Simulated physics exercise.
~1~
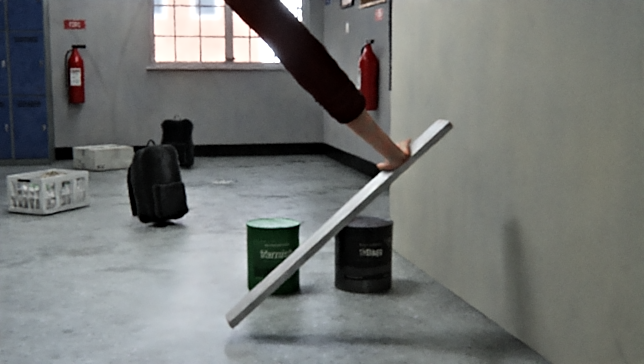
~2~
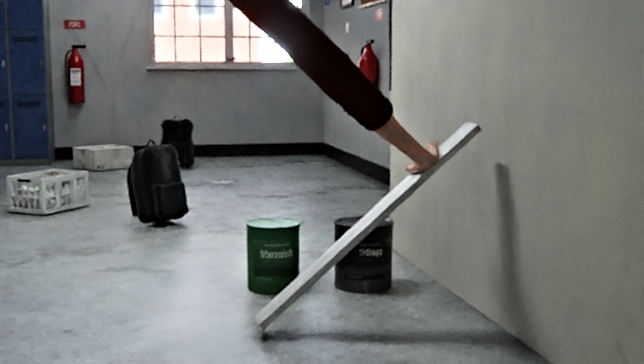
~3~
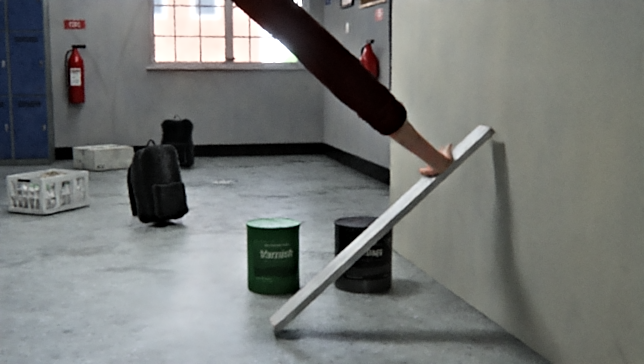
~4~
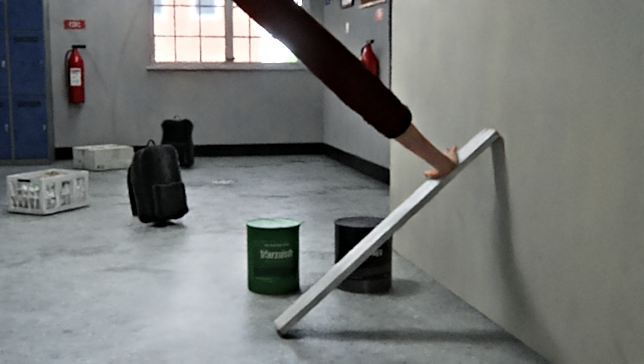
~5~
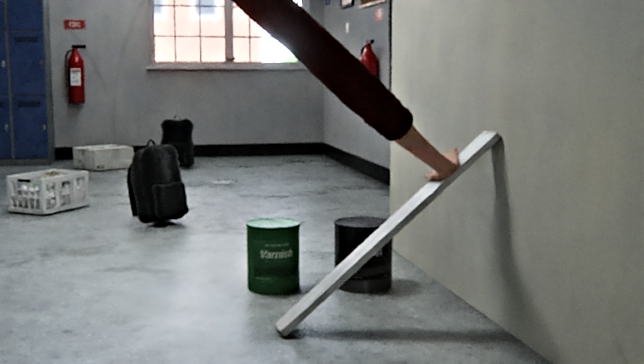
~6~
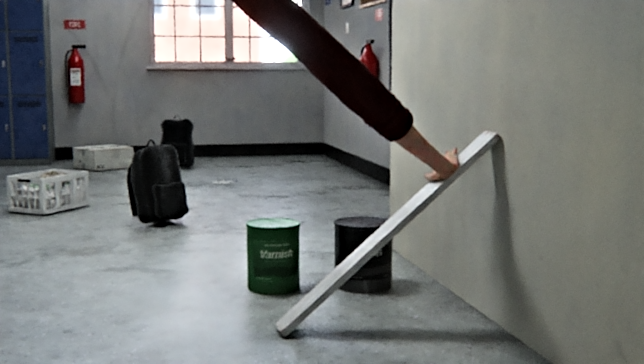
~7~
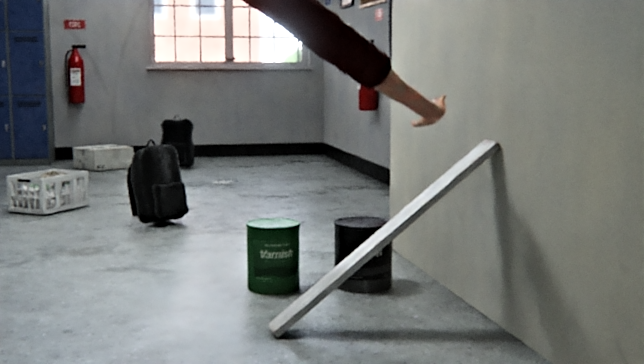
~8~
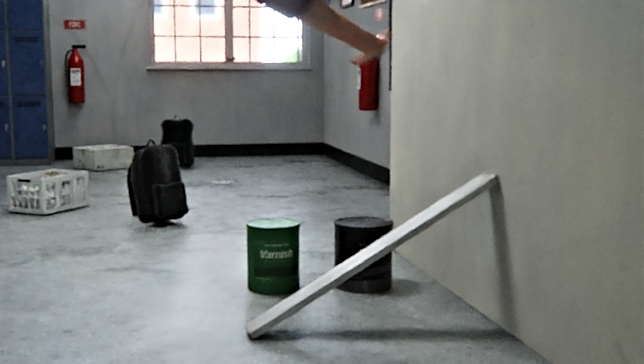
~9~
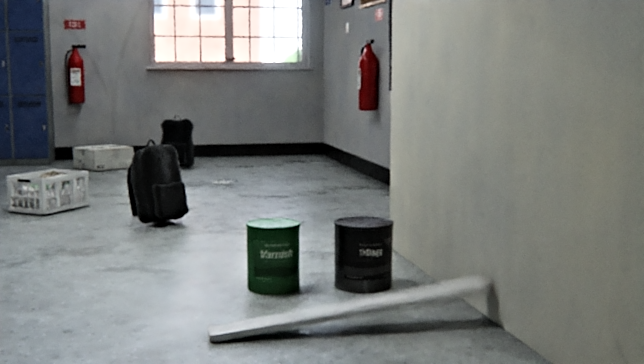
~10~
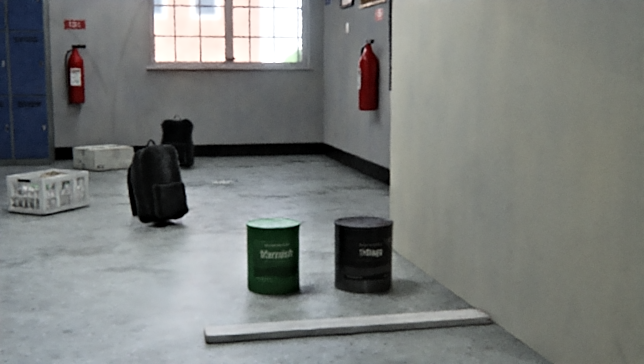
A white plank, leaned against the wall and released by a hand, slides down flat.
